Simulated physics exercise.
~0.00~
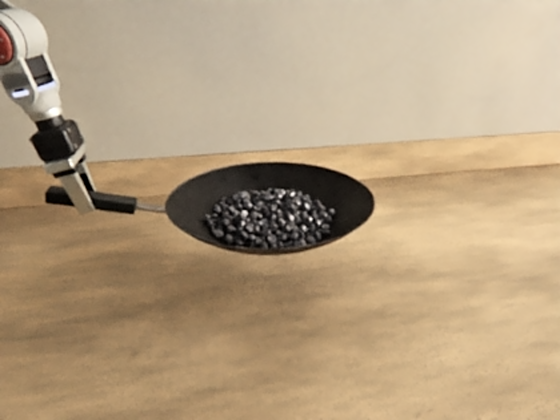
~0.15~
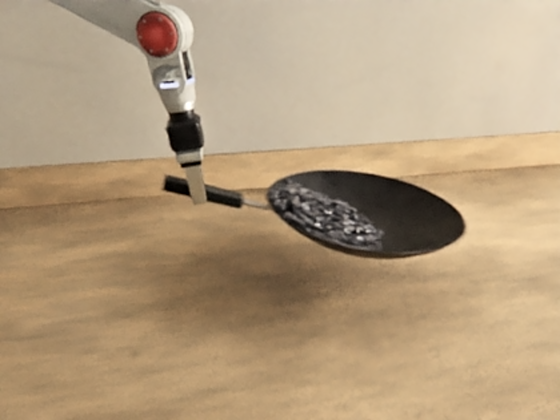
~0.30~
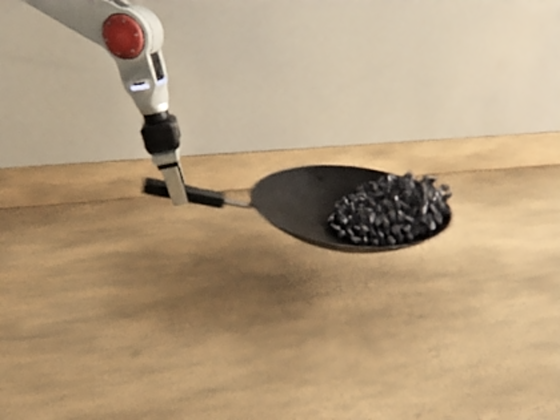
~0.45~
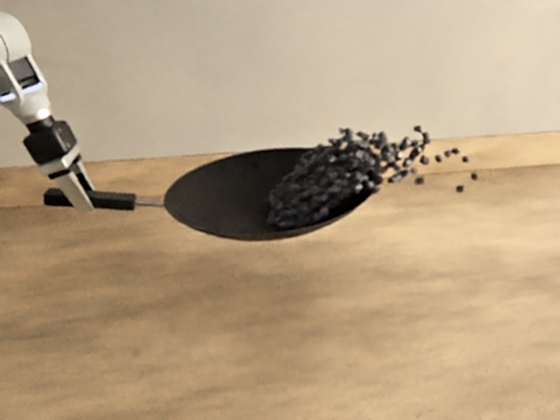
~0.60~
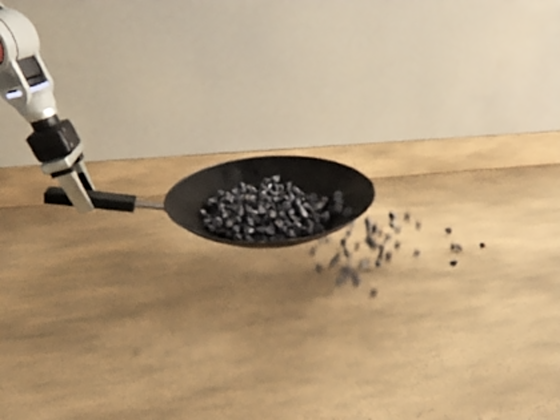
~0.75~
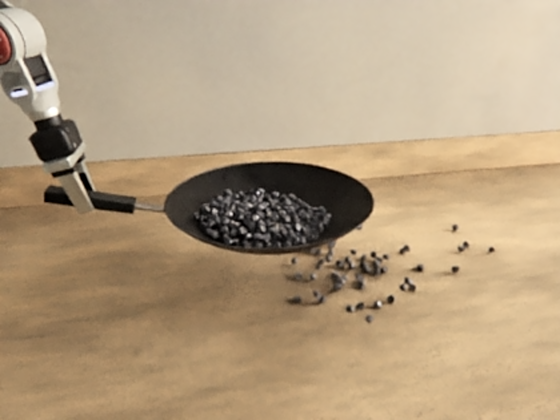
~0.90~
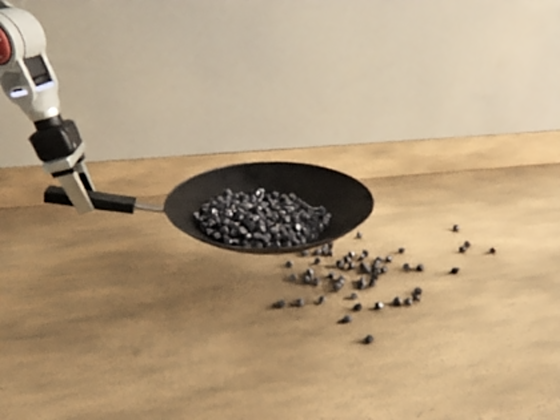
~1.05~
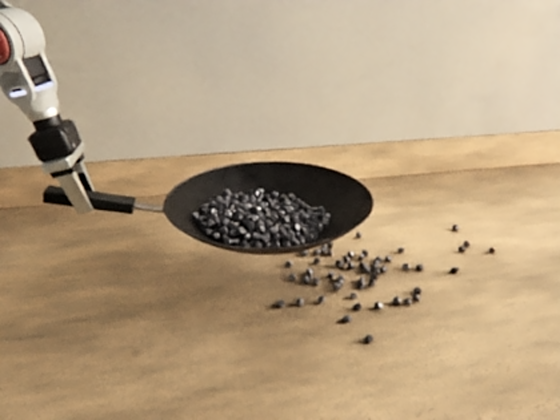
A pale wooden surface stretches before a plain grey wall, viewed from slightly above by a gently swaying camera. At the left, a white robot arm with a red disc on its joint grips the handle of a black wok holding a heap of dark pebbles. The arm carries the wok to the right, and the pebbles slide toward the handle, then surge to the far side. As the wok is pulled back left, they pile up against its right rim and some fly over. The spilled pebbles drop and scatter across the wood, while the wok settles, still holding most of the heap.
